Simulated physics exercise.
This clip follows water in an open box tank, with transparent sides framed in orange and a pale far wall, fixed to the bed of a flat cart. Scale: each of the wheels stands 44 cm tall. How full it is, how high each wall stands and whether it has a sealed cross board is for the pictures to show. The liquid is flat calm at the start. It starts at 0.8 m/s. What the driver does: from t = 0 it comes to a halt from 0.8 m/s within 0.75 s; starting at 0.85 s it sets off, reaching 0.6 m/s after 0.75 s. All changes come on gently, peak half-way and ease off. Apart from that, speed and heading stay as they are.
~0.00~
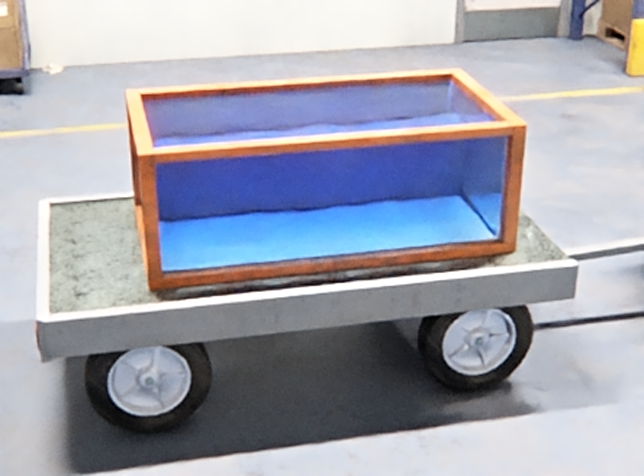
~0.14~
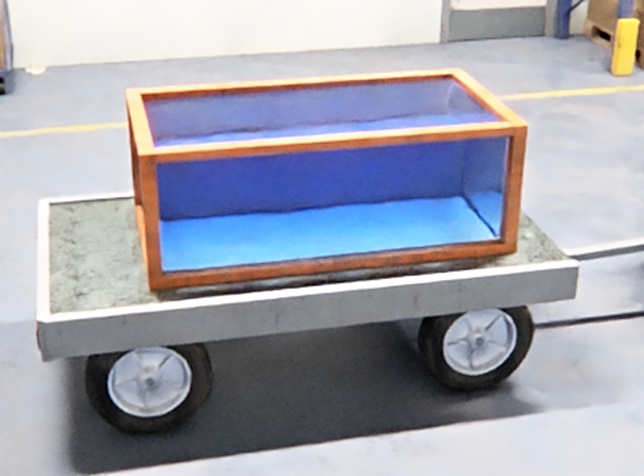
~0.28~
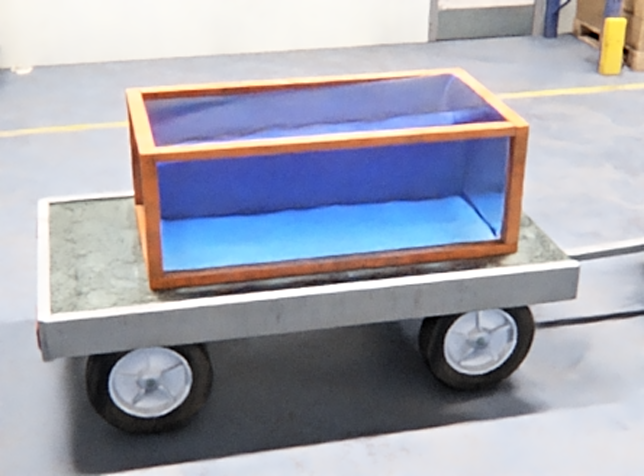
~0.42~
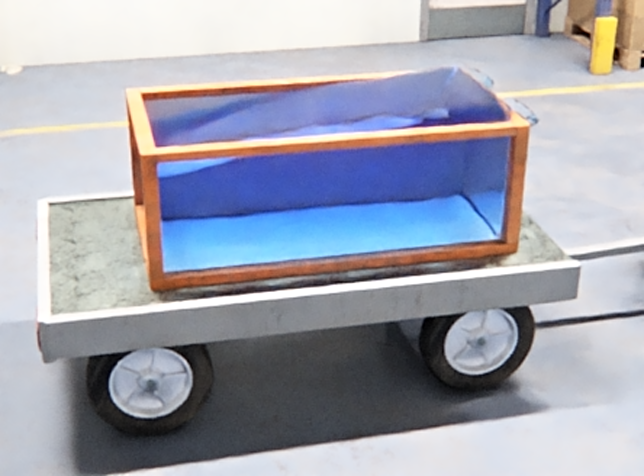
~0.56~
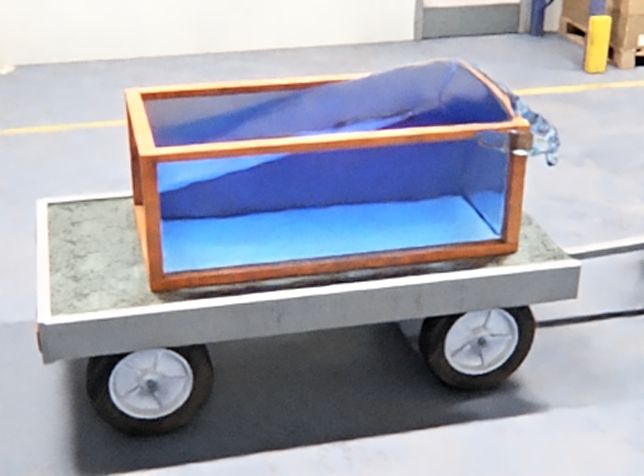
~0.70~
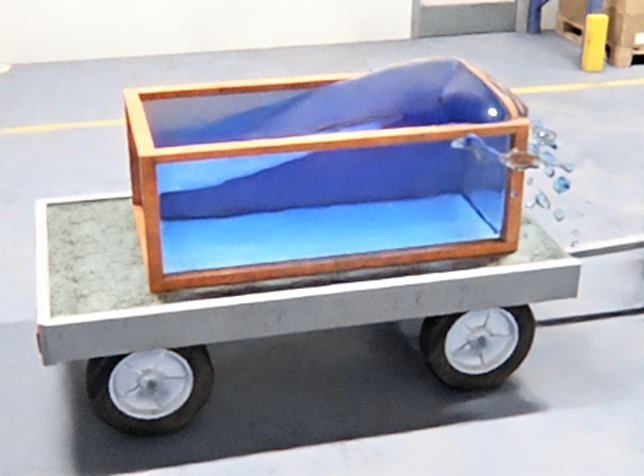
Blue water in an orange-framed clear tank on a wheeled cart lay level at first, then heaped up toward the right end, dropped on the left, and splashed over the right edge in drops.
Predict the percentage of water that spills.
It loses close to 18 per cent.
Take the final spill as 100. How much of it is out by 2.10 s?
About 80 per cent.
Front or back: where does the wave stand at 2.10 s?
Towards the front.
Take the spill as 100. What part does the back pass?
Some 30 per cent of it.
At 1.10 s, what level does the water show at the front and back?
About 42 cm in front and 44 cm behind.
By 1.10 s it stands 44 cm high behind and 41 cm in front; 6 per cent has gone over the front, a little elsewhere.
By 1.60 s it stands 52 cm high behind and 23 cm in front; 9 per cent has gone over the front, a little elsewhere.
By 2.10 s it stands 32 cm high behind and 52 cm in front; 14 per cent has gone over the back and the front, a little elsewhere.
By 4.59 s 18 per cent has gone over the front and the back, a little elsewhere, 60 of 330 litres.
